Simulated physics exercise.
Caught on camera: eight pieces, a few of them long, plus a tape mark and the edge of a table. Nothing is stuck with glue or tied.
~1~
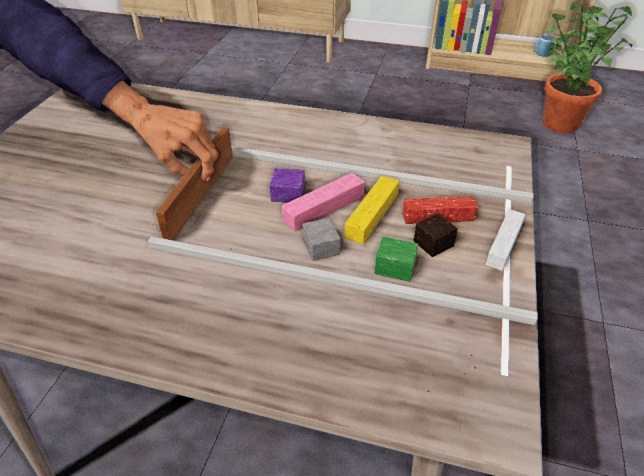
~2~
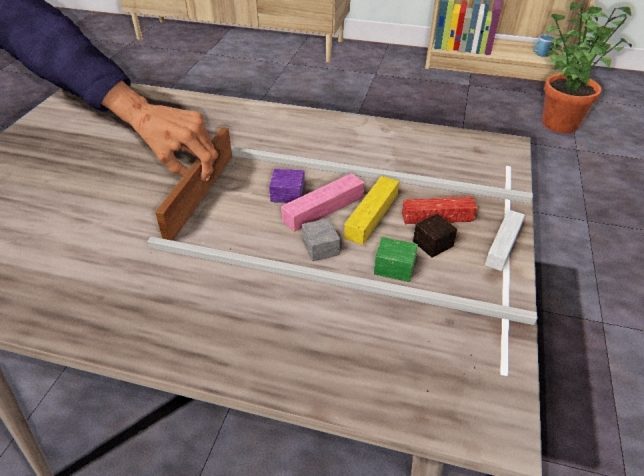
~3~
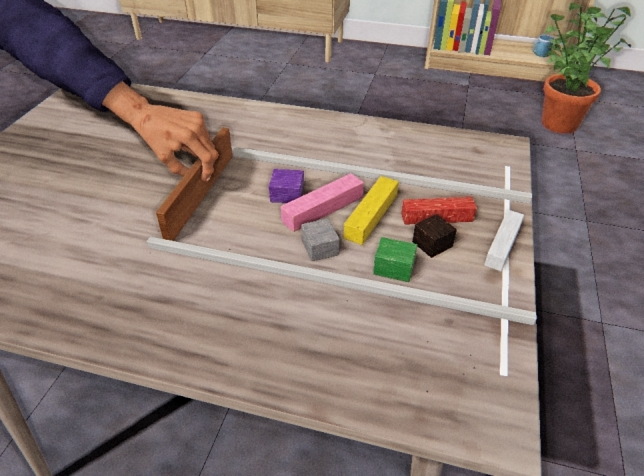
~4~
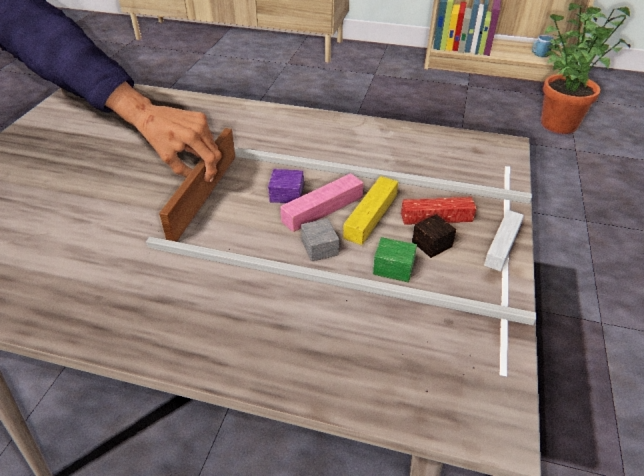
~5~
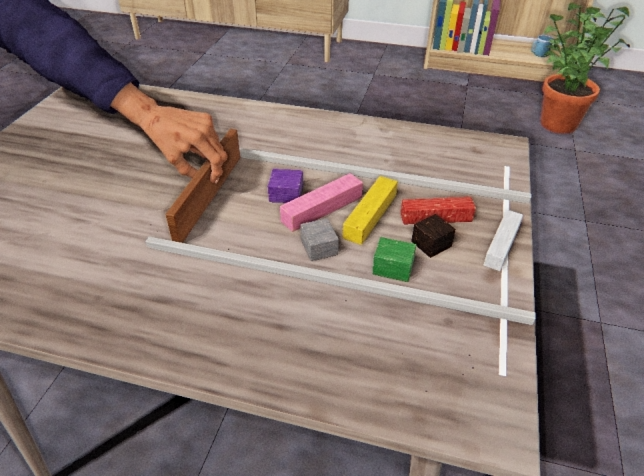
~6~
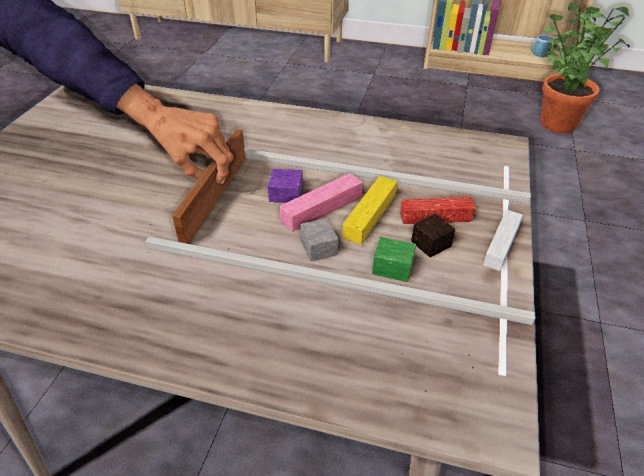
A hand held a brown board upright on a wooden table and slid it slightly to the right, toward a scattered group of colourful blocks and bars between two pale rails, while the pieces stayed still.
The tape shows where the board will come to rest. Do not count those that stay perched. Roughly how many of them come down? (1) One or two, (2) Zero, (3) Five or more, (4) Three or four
3, five or more.
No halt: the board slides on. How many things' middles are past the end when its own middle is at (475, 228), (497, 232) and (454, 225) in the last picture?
Respectively, 4, 6 and 3.
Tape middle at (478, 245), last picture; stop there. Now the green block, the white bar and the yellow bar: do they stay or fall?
Lab note - green block not toppled, white bar toppled, yellow bar toppled.
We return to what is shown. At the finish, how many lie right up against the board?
The number is 2.
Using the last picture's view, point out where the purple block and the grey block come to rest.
The purple block comes to rest close to (525, 228), while the grey block rests close to (523, 289).
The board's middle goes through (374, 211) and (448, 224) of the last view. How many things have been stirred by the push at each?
Moved so far: 8, then 8.
A little later, none off yet; white bar at rest near (503, 239); black block at rest near (433, 235); red bar at rest near (437, 210).
Next, none off yet; white bar shifted a little near (538, 249); black block shifted well along near (508, 244); red bar shifted about its own width near (526, 219).
When it is over, the number that fall off is five or more; down, pink bar, yellow bar, green block, red bar, black block and white bar.
